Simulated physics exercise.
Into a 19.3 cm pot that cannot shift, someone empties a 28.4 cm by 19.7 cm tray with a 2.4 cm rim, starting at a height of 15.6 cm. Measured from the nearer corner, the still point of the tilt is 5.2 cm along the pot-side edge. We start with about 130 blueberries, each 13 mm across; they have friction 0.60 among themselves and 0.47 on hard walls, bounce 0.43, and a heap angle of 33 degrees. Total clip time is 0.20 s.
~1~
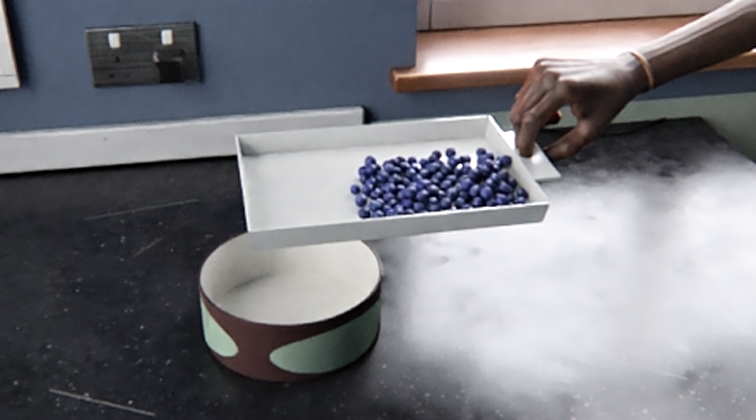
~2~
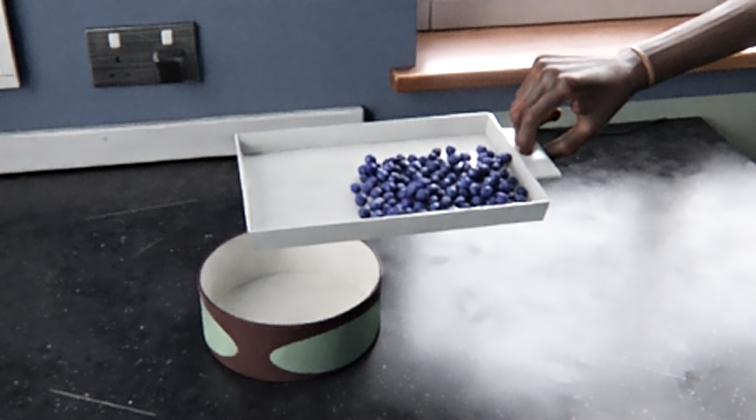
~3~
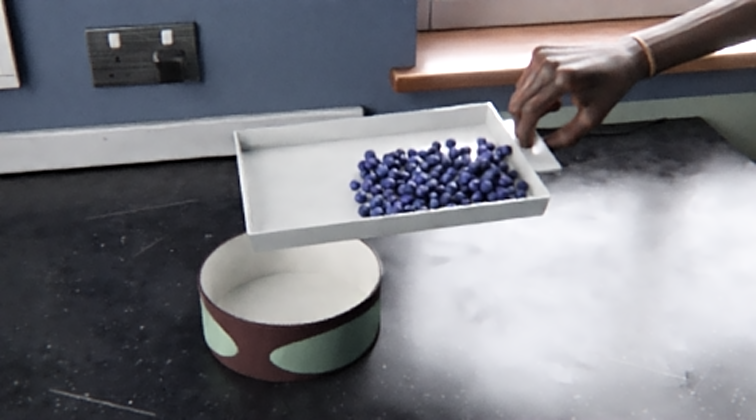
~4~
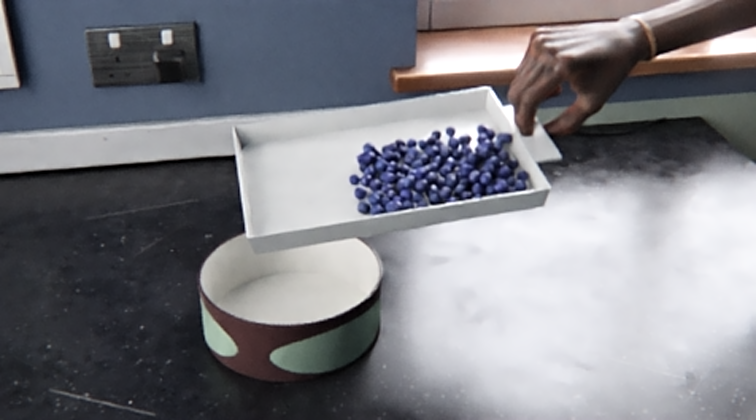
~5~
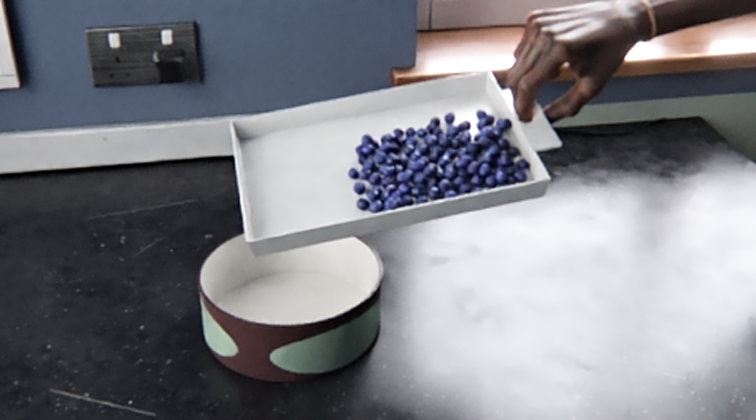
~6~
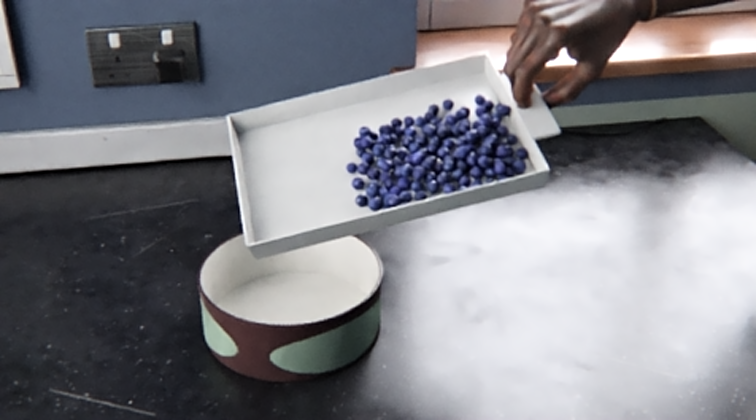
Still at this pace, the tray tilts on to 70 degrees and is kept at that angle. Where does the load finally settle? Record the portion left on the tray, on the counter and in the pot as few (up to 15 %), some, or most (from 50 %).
Result. Tray: Most; counter: Some; pot: Few.
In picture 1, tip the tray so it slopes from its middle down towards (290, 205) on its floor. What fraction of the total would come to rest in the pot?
Roughly 0 percent of them.
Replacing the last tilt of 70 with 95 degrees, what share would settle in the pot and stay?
That would give about 10 per cent.
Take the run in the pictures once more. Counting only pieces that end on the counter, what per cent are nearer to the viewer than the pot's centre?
100 %.
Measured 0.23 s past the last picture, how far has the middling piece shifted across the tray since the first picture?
Displacement on the tray: About 3 cm.
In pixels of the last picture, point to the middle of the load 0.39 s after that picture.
At that time the load is centred around (348, 176).
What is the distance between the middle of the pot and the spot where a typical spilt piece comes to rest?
I'd say around 18 centimetres.
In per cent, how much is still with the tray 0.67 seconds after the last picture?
85 %, give or take.
Then, 0.23 s after the last picture, tilt 44 degrees; the tray holds 100 %, the pot 0 %.
Then, 0.39 s after the last picture, tilt 62 degrees; the tray holds 100 %, the pot 0 %.
Then, 0.67 s after the last picture, tilt 70 degrees; the tray holds 85 %, the pot 0 %.
In the end, tray 65 %, counter 35 %, pot 0 %.
